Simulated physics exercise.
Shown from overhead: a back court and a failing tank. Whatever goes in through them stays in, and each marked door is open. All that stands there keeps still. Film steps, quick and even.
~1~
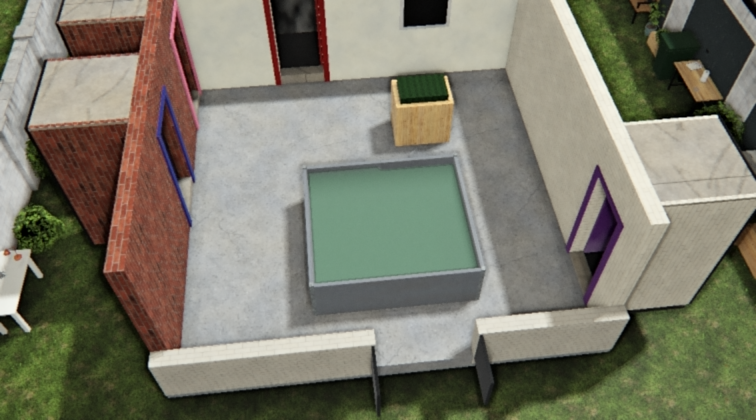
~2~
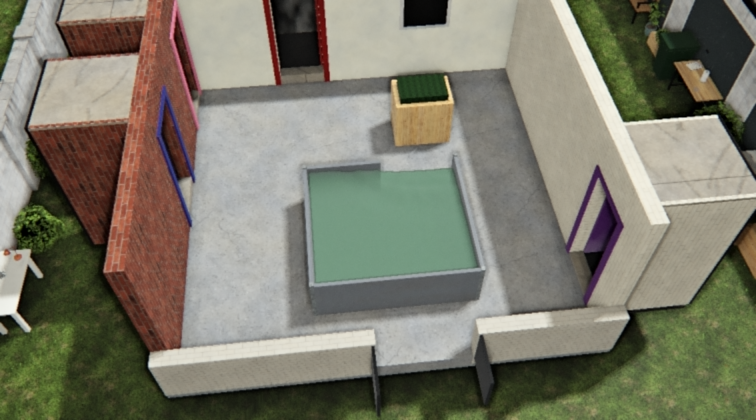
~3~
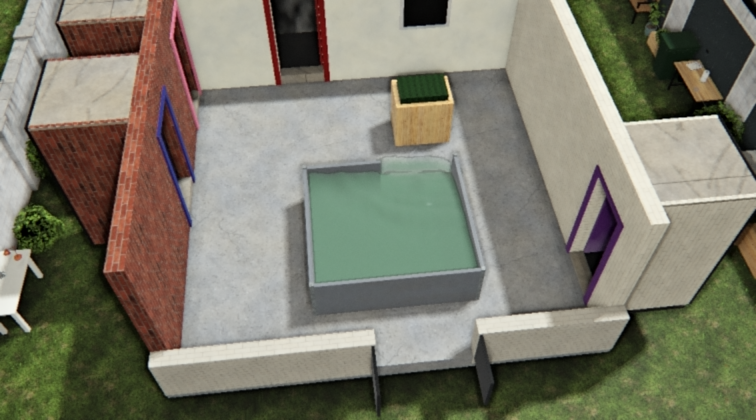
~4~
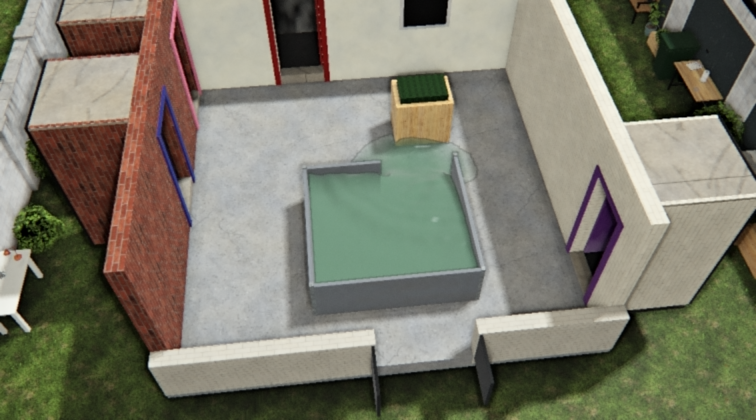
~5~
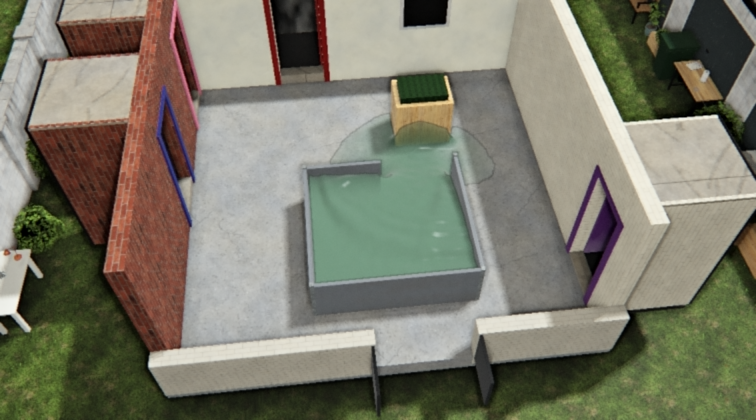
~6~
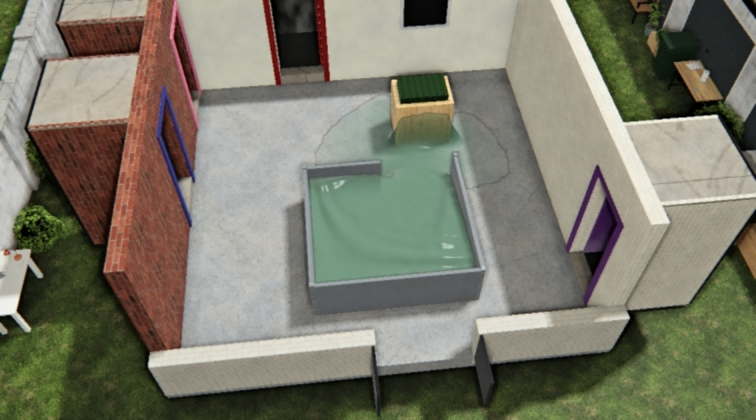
The footage shows, from overhead, a walled courtyard with a grey tank of green water; a gap opens in the tank's far side, and water pours out, spreading across the paving and around the base of a wooden planter.
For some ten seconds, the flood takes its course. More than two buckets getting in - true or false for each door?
Blue door: False; pink door: True; purple door: True; red door: False.
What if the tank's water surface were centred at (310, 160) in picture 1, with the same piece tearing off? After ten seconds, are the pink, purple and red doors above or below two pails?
I'd say the pink door overshoots, the purple door overshoots and the red door overshoots.
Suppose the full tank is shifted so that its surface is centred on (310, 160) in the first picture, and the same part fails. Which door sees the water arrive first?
Note: The red door.
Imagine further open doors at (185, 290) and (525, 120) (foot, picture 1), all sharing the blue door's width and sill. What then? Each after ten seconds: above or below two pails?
Going in order, the first one stays short and the second one exceeds it.
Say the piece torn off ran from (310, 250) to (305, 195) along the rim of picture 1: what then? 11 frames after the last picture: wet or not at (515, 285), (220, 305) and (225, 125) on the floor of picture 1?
In that order: No water, covered, wet.
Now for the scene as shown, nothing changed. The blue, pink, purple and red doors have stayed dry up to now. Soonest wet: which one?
My answer: The one in red.
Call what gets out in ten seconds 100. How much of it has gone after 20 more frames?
Close to 20 per cent.
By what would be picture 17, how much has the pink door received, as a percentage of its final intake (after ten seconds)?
Estimate: Roughly 0 %.
A moment on, water covers 25 % of the floor; the blue door not reached, the pink door not reached, the purple door not reached, the red door wet at the sill, nothing in.
Next, water covers 45 % of the floor; the blue door not reached, the pink door not reached, the purple door not reached, the red door wet at the sill, nothing in.
Then, water covers 70 % of the floor; the blue door wet at the sill, nothing in, the pink door far over two buckets in, the purple door wet at the sill, nothing in, the red door under two buckets in.
Later, water covers 95 % of the floor; the blue door wet at the sill, nothing in, the pink door far over two buckets in, the purple door under two buckets in, the red door under two buckets in.
In the end, water covers 100 % of the floor; the blue door wet at the sill, nothing in, the pink door far over two buckets in, the purple door over two buckets in, the red door under two buckets in.
